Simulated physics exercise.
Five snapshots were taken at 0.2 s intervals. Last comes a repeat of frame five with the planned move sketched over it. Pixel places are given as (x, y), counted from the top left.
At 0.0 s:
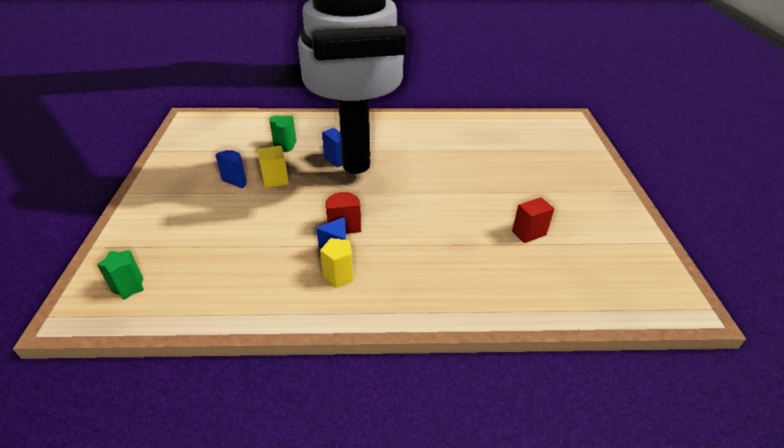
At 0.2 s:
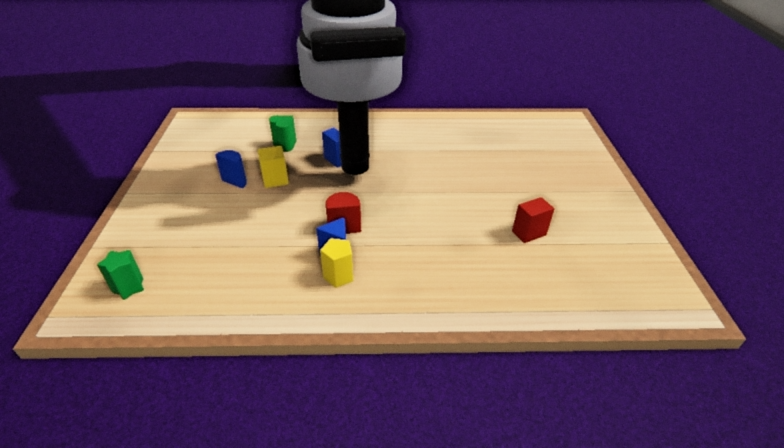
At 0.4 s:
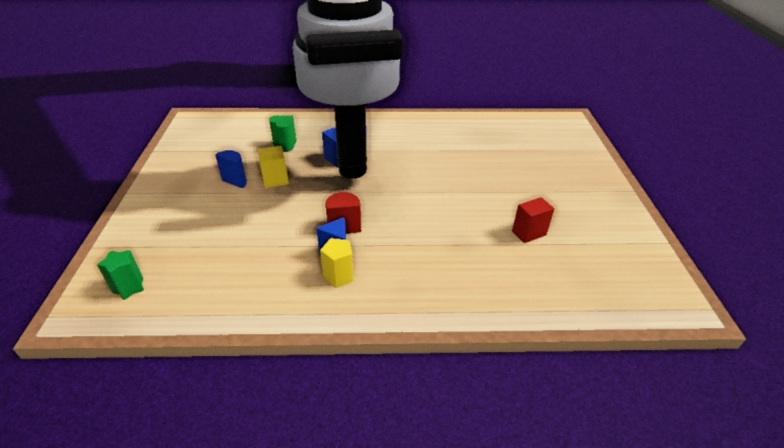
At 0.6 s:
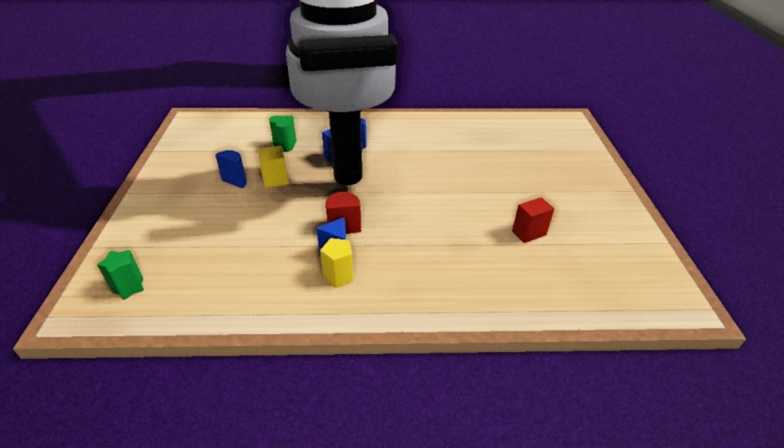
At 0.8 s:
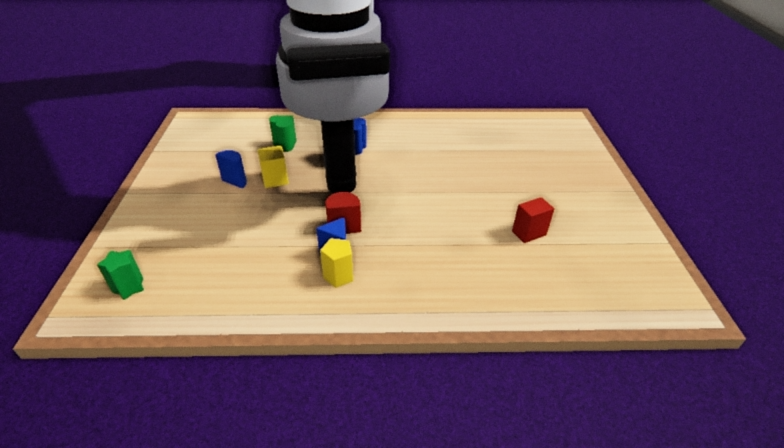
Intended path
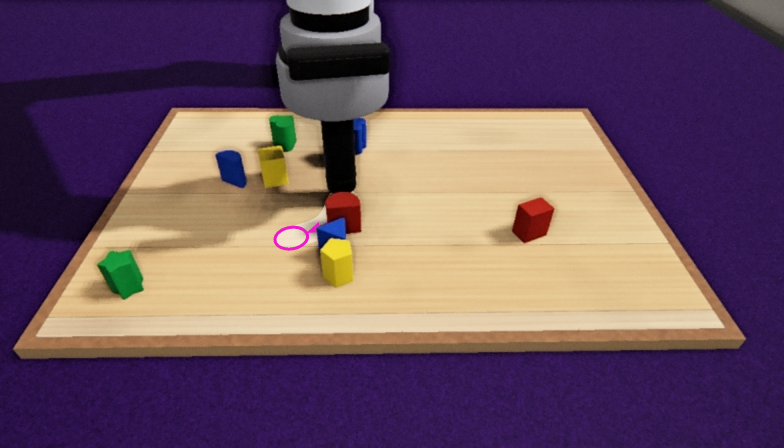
In the video, a robotic arm with a black tool hovers over a wooden board scattered with red, blue, green and yellow blocks, then moves slightly toward the viewer and left, nearing a red block while the blocks stay still.
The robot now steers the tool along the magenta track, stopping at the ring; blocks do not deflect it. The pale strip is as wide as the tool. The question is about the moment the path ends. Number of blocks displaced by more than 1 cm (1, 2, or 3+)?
The push moves one block more than 1 cm.
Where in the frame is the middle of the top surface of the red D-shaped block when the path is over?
At roughly (343, 211).
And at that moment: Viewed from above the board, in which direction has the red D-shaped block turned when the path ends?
Verdict: Counterclockwise.
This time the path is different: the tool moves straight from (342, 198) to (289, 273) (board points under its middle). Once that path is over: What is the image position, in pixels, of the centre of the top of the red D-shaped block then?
Its top face will be centred at roughly (344, 213).
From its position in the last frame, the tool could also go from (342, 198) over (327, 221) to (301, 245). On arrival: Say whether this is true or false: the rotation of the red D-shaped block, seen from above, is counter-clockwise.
It is true.
The drawn path runs from (342, 198) by way of (336, 214) and (318, 229) to (291, 238).
The first path, step by step. One third of the way, tool at (335, 203); red D-shaped block at (343, 205), turned 10° anticlockwise.
Two thirds of the way, tool at (315, 218); blue triangular block at (336, 231); red D-shaped block at (343, 211), turned 25° anticlockwise.
At the end, tool at (289, 226); blue triangular block at (336, 231); yellow five-sided block not moved; red D-shaped block at (343, 211), turned 25° anticlockwise.
